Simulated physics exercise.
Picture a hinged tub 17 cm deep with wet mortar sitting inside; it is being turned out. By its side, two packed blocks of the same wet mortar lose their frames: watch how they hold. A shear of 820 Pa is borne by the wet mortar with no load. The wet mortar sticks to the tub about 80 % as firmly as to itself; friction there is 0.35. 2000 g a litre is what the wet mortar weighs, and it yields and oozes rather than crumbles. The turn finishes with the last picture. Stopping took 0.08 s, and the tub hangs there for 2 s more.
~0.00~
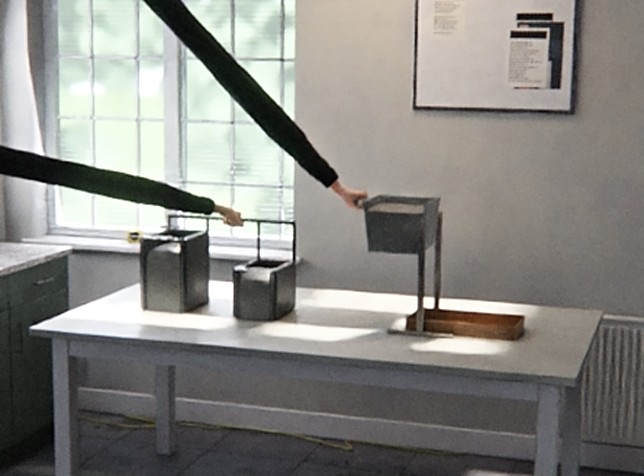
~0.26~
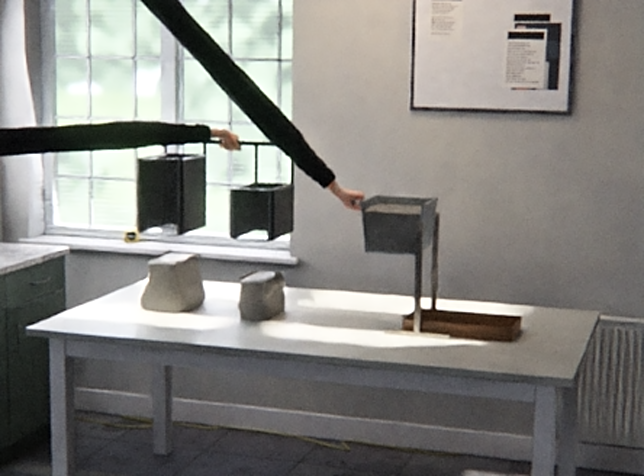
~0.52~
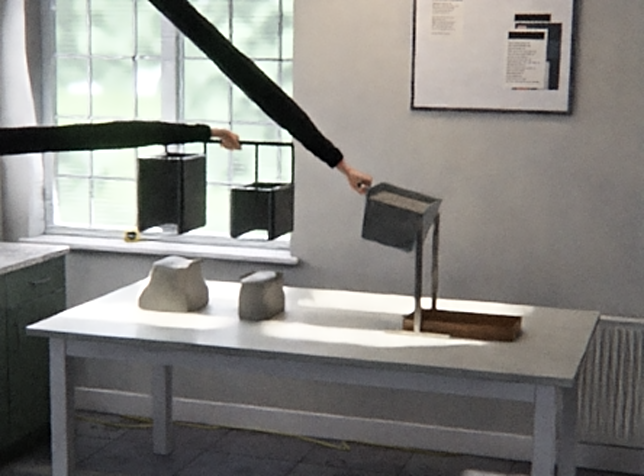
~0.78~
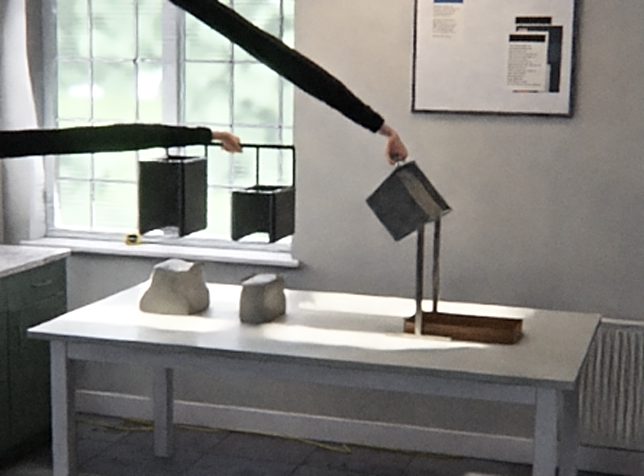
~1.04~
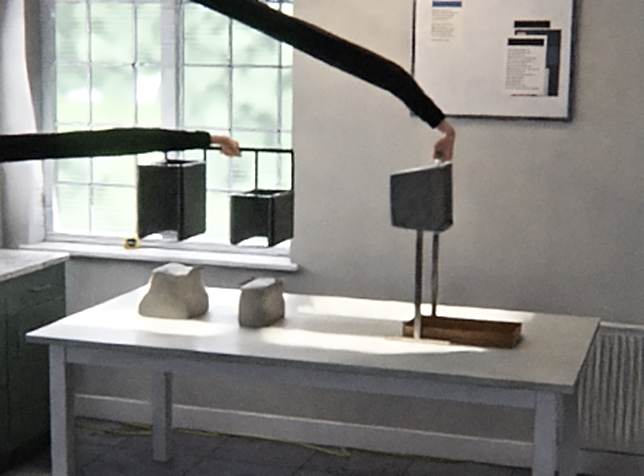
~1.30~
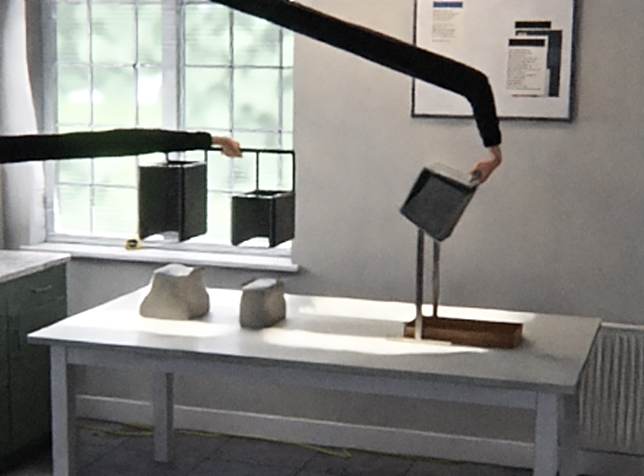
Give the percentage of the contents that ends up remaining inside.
I would say roughly 0 per cent remains inside.
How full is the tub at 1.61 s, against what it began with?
I'd say close to 0 %.
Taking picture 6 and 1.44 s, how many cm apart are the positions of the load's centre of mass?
Close to 10 centimetres.
By 1.44 s, the tub is at 118 degrees and holds 48 %.
By 1.61 s, the tub is at 118 degrees and holds 0 %.
By 1.78 s, the tub is at 118 degrees and holds 0 %.
By 1.95 s, the tub is at 118 degrees and holds 0 %.
By 3.30 s, at the end, the tub is at 118 degrees and holds 0 %.
